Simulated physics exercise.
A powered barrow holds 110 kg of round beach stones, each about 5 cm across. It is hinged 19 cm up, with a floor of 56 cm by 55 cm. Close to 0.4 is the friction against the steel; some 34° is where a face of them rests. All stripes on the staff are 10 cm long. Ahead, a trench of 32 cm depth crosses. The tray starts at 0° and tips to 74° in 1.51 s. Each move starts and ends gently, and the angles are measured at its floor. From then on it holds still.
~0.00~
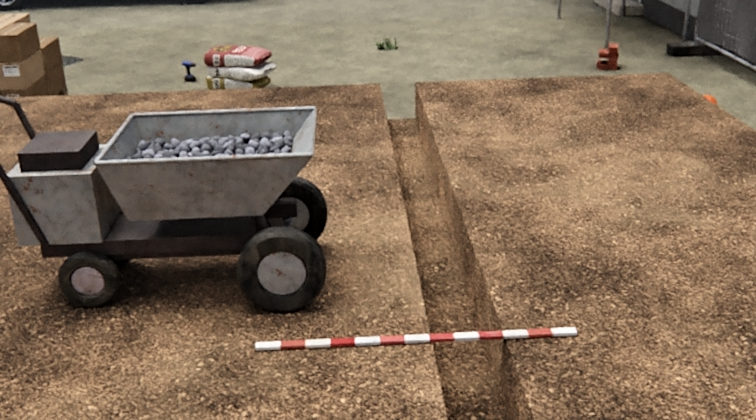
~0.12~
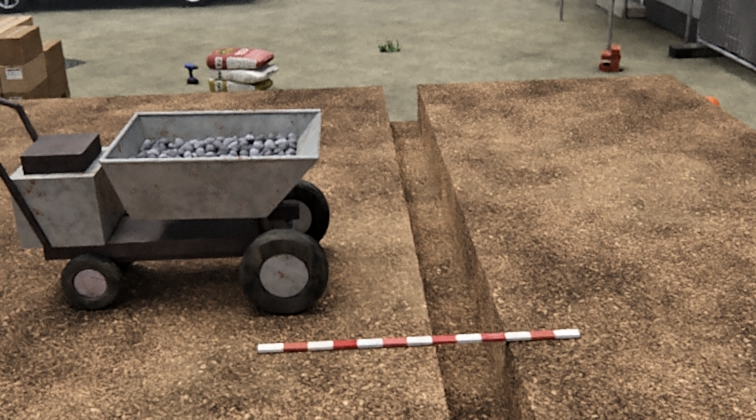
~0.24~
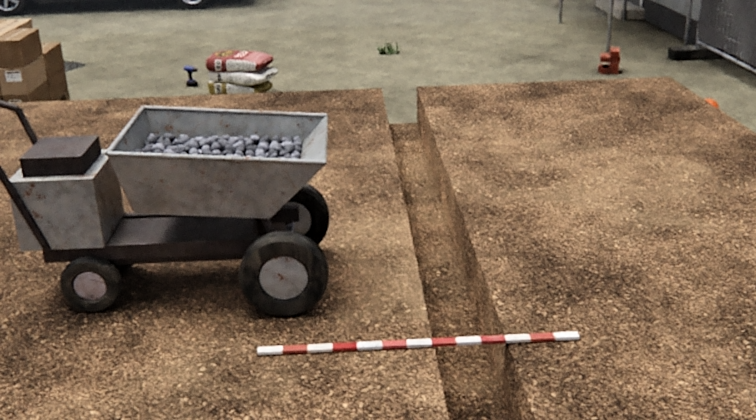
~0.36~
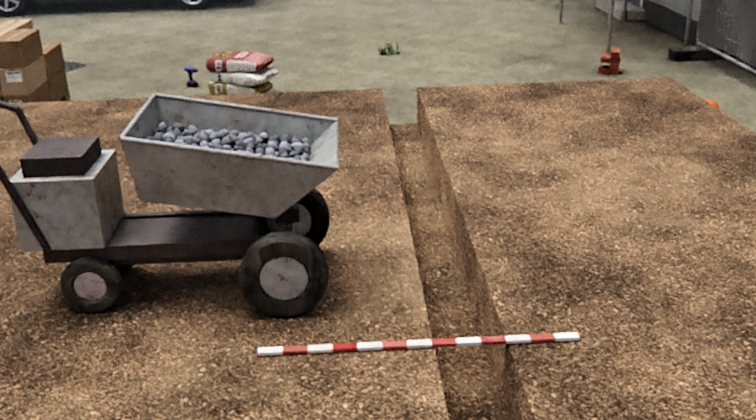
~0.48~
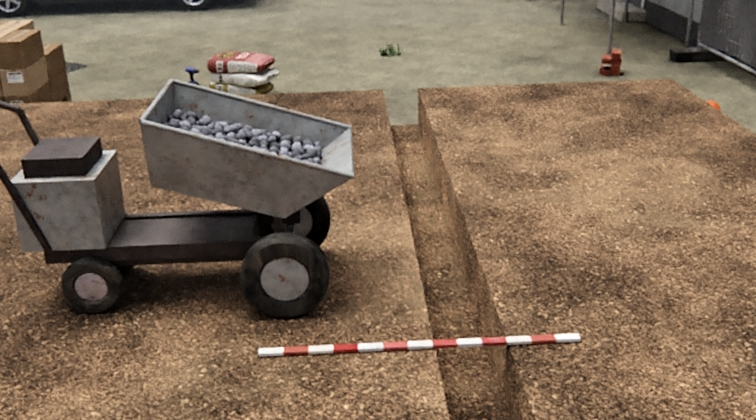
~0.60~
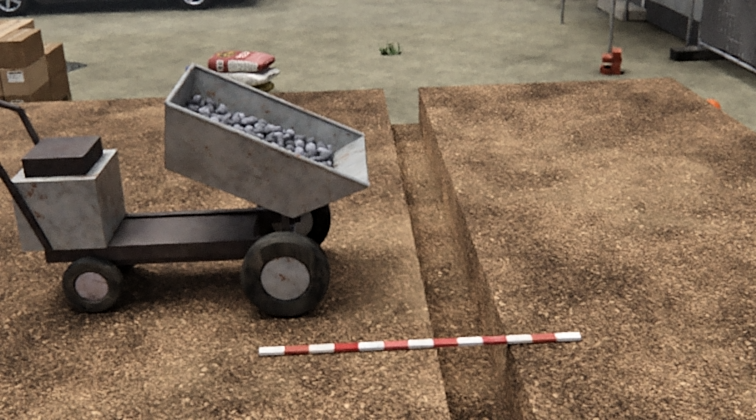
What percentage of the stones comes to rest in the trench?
About 96 per cent.
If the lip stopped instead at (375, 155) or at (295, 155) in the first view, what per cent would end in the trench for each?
Roughly 30 in a hundred, then 95 in a hundred.
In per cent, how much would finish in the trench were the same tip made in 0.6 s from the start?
With that timing, about 75 per cent.
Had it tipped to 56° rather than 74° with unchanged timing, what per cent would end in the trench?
Then roughly 75 percent.
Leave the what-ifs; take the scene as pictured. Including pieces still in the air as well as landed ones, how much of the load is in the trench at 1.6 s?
Some 65 per cent of the load by that point.
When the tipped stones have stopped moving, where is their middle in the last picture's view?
Roughly at (457, 316).
After 1.1 s the floor is at 62°; 100 % in the tray; the foremost stones are at (412, 211).
After 1.6 s the floor is at 74°; 31 % in the tray, 1 % short of the trench, 65 % in the trench, 3 % past the trench; the foremost stones are at (514, 252).
After 2.0 s the floor is at 74°; 6 % in the tray, 1 % short of the trench, 89 % in the trench, 4 % past the trench; the foremost stones are at (590, 250).
After 3.9 s the floor is at 74°; 0 % in the tray, 96 % in the trench, 4 % past the trench; the foremost stones are at (632, 247).
